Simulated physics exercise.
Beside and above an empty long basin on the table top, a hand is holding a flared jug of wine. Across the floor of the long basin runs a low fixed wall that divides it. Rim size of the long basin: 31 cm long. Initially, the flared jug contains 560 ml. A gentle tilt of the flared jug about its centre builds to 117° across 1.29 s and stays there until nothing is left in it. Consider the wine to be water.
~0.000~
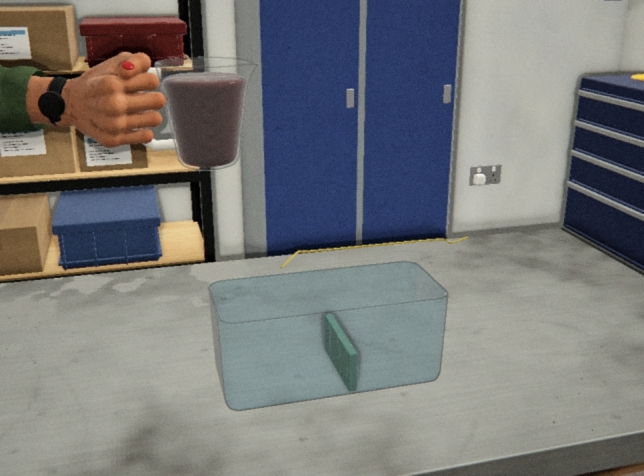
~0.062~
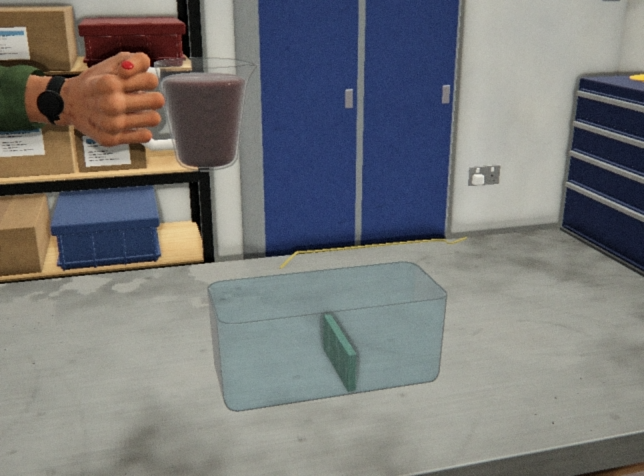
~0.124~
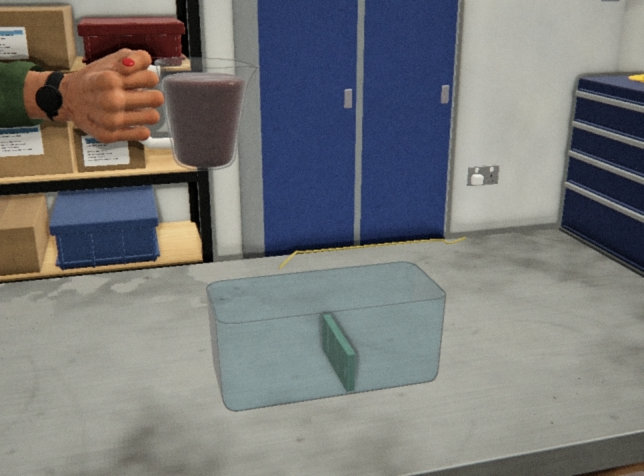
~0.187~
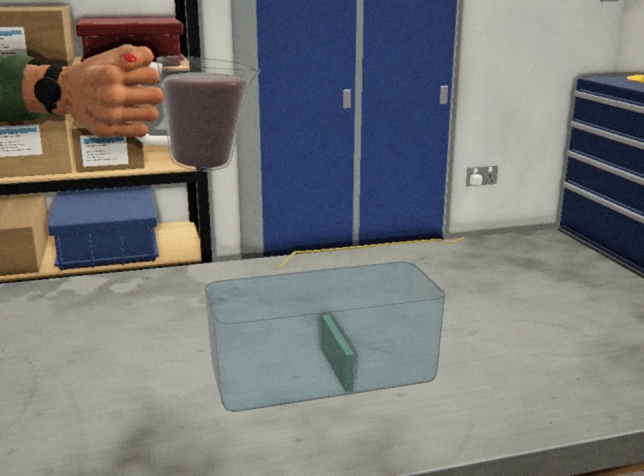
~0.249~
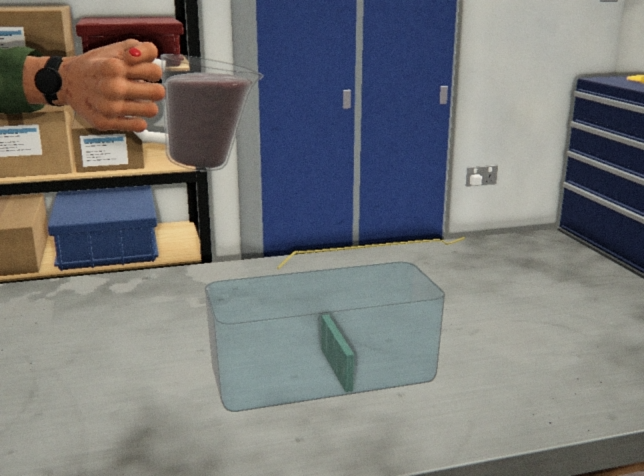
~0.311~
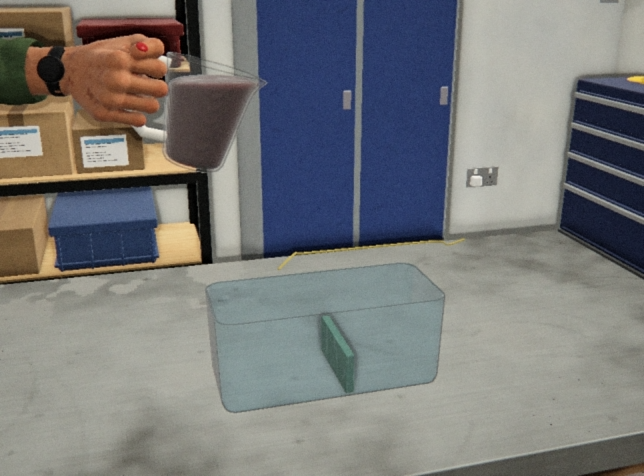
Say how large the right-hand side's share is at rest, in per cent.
Its share is roughly 42 per cent.
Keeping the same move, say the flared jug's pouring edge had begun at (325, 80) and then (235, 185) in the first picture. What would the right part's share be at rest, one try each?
Try 1: Approx. 90 %; try 2: Approx. 0 %.
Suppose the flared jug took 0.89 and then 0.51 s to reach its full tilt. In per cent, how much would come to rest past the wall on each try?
Respectively about 25 and 15 percent.
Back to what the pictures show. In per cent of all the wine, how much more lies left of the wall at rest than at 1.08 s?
Around 28 in a hundred.
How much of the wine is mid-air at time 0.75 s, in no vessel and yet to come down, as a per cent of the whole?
My guess is roughly 28 %.
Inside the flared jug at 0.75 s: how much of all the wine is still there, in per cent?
About 66 percent.
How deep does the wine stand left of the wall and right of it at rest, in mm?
Depths: Left near 14 mm, right near 14 mm.
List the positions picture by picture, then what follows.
In the first picture, it leans 0°; its right rim is at (258, 63); the wine meets the walls at (161, 79) and (246, 77); the long basin's rim runs from (214, 304) to (432, 279); the wall's top is at (340, 334).
In the second picture, it leans 1°; its right rim is at (258, 64); the wine meets the walls at (160, 79) and (245, 77).
In the third picture, it leans 3°; its right rim is at (258, 65); the wine meets the walls at (161, 78) and (245, 78).
In the fourth picture, it leans 6°; its right rim is at (260, 69); the wine meets the walls at (162, 79) and (246, 79).
In the fifth picture, it leans 10°; its right rim is at (263, 74); the wine meets the walls at (165, 80) and (251, 79).
In the sixth picture, it leans 16°; its right rim is at (267, 81); the wine meets the walls at (168, 81) and (258, 81).
After 0.75 s the tilt is 74° and 66 per cent is still to pour, 3 is left of the wall and 4 right of it.
After 1.08 s the tilt is 110° and 8 per cent is still to pour, 27 is left of the wall and 39 right of it.
After 1.42 s the tilt is 117° and 0 per cent is still to pour, 55 is left of the wall and 42 right of it.
After 1.79 s the tilt is 117° and 0 per cent is still to pour, 55 is left of the wall and 42 right of it.
In the end 55 per cent lies left of the wall, 42 right of it and 3 outside.
